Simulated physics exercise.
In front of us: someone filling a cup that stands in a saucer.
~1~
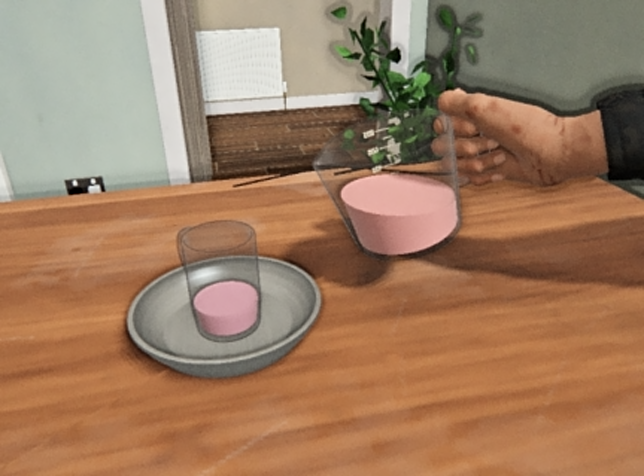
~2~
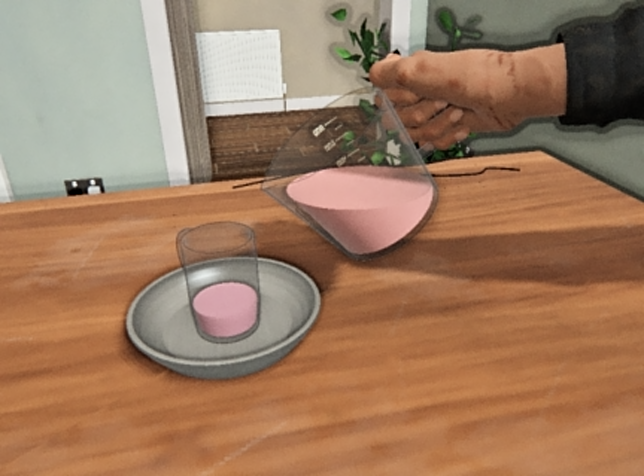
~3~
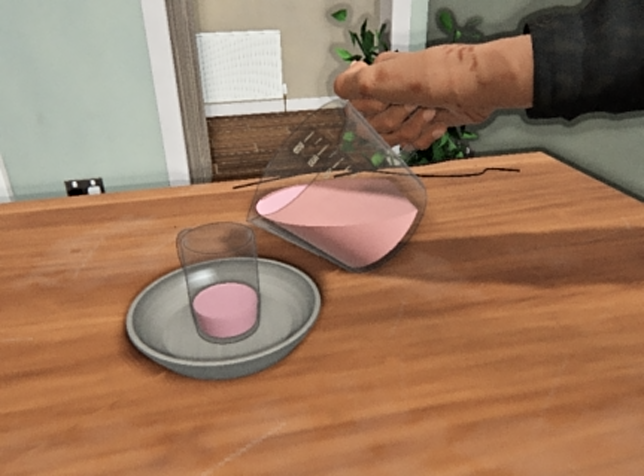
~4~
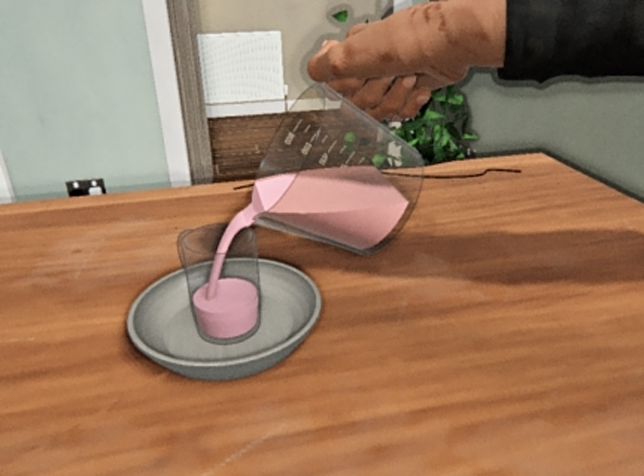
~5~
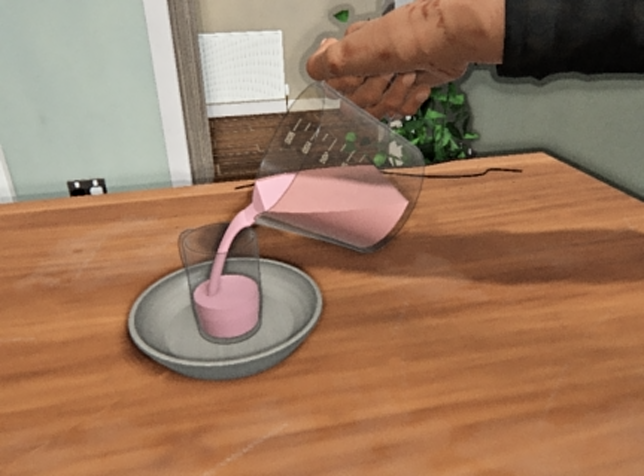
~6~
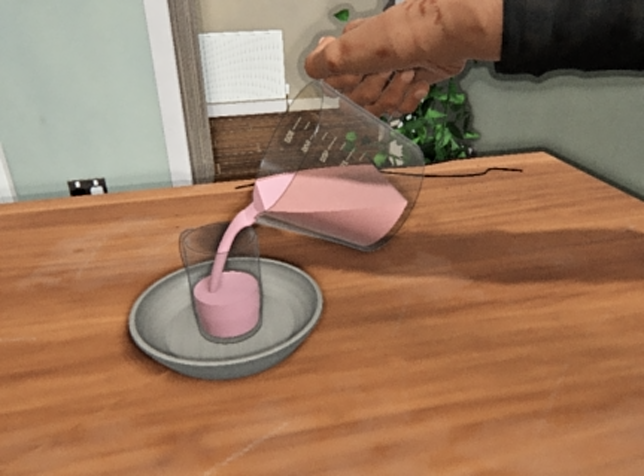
In this clip, a hand moves a clear measuring jug of pink liquid left and tilts it over a small cup standing in a grey saucer, then a pink stream runs into the cup and its level rises slightly.
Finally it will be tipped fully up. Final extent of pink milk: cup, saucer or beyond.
My prediction: Spillage confined to the saucer.
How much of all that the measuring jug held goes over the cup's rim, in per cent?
It comes out near 40 per cent.
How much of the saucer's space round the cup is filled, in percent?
Around 30%.
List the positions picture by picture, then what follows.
In the first picture, a hand has the measuring jug; measuring jug (396, 182) about a third full; cup (224, 278) about a quarter full; saucer (234, 364) dry.
In the second picture, the measuring jug is tipped; measuring jug (356, 175) tipped 35° with all of its load; cup about a quarter full, surface at (226, 301).
In the third picture, the measuring jug is tipped; measuring jug (340, 190) tipped 45° with all of its load; cup (223, 280) about a quarter full.
In the fourth picture, the stream is running; measuring jug (334, 175) tipped 60° with nearly all of its load; cup about a third full, surface at (226, 296).
In the fifth picture, the stream is running; measuring jug (335, 173) tipped 60° with nearly all of its load; cup (225, 280) about a third full.
In the sixth picture, the stream is running; measuring jug (334, 172) tipped 60° with nearly all of its load; cup about a third full, surface at (226, 289); saucer (235, 366) dry.
Shortly, the cup is nearly full; the saucer is dry.
Then, the cup is full to the brim; the saucer is wet, with room to spare.
At the finish, the cup is full to the brim; the saucer is wet, with room to spare.
